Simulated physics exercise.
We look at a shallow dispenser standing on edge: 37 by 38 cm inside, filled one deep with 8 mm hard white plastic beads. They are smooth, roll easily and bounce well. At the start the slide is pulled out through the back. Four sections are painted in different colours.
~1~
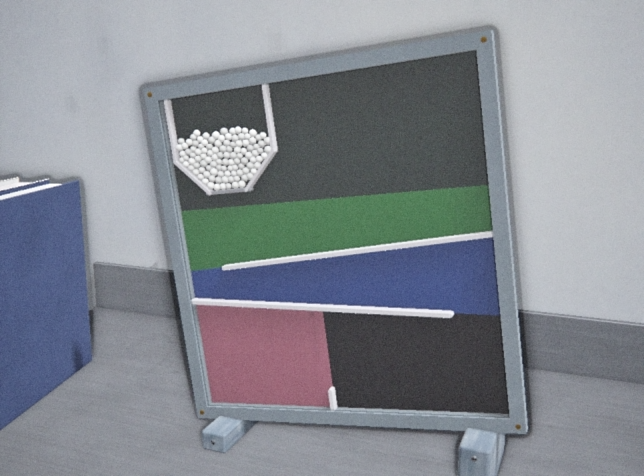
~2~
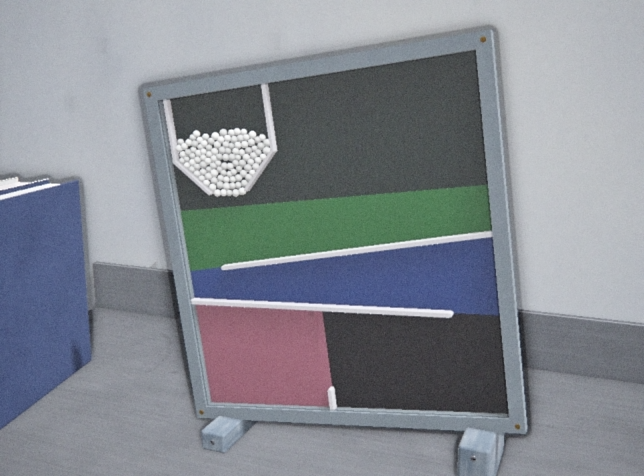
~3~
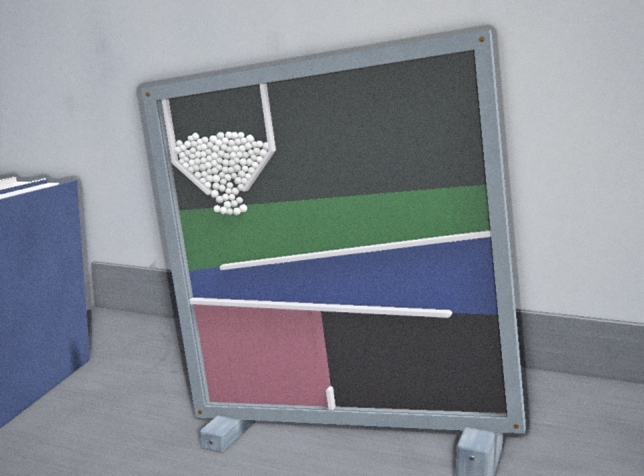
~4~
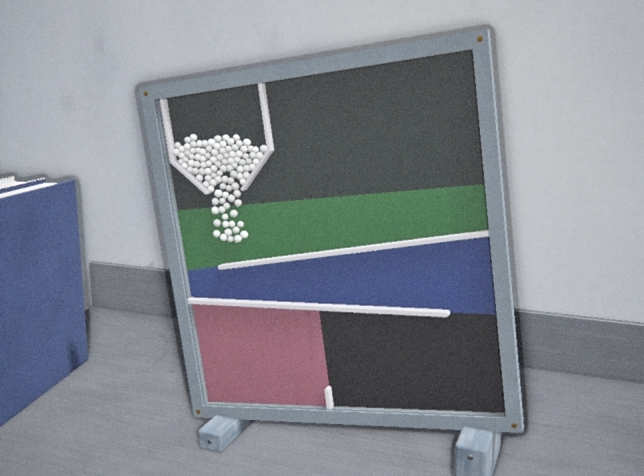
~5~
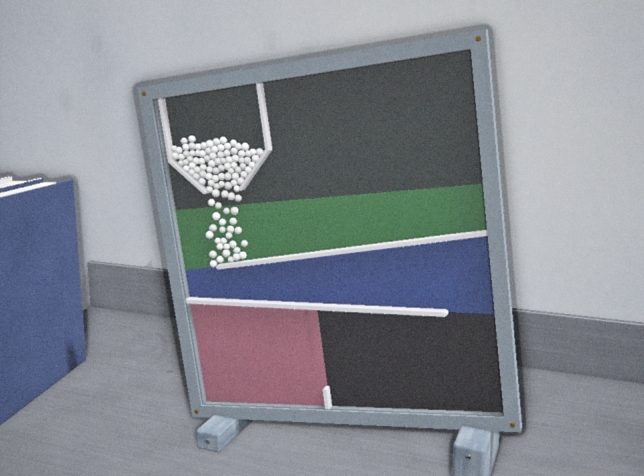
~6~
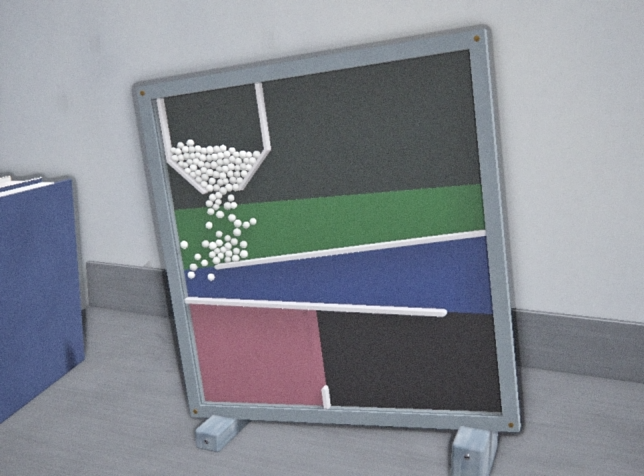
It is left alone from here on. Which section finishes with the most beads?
It is blue.
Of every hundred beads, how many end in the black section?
Roughly 0 per cent.
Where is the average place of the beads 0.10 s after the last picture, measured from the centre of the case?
Some 13 cm left and 2 cm above.
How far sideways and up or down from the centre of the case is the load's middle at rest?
Some 11 cm left and 4 cm below.
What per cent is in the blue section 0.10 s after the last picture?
About 15 per cent.
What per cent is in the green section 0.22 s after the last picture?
Roughly 50 per cent.
Then, 0.10 s after the last picture, the beads' middle is 13 cm left of and 2 cm above the centre; blue 15 %, green 40 %.
Then, 0.22 s after the last picture, the beads' middle is 12 cm left of and 1 cm below the centre; blue 35 %, green 50 %.
Then, 0.45 s after the last picture, the beads' middle is 11 cm left of and 4 cm below the centre; blue 50 %, green 50 %.
All still 2.1 s after it, pink 0 %, blue 60 %, green 40 %, black 0 %.
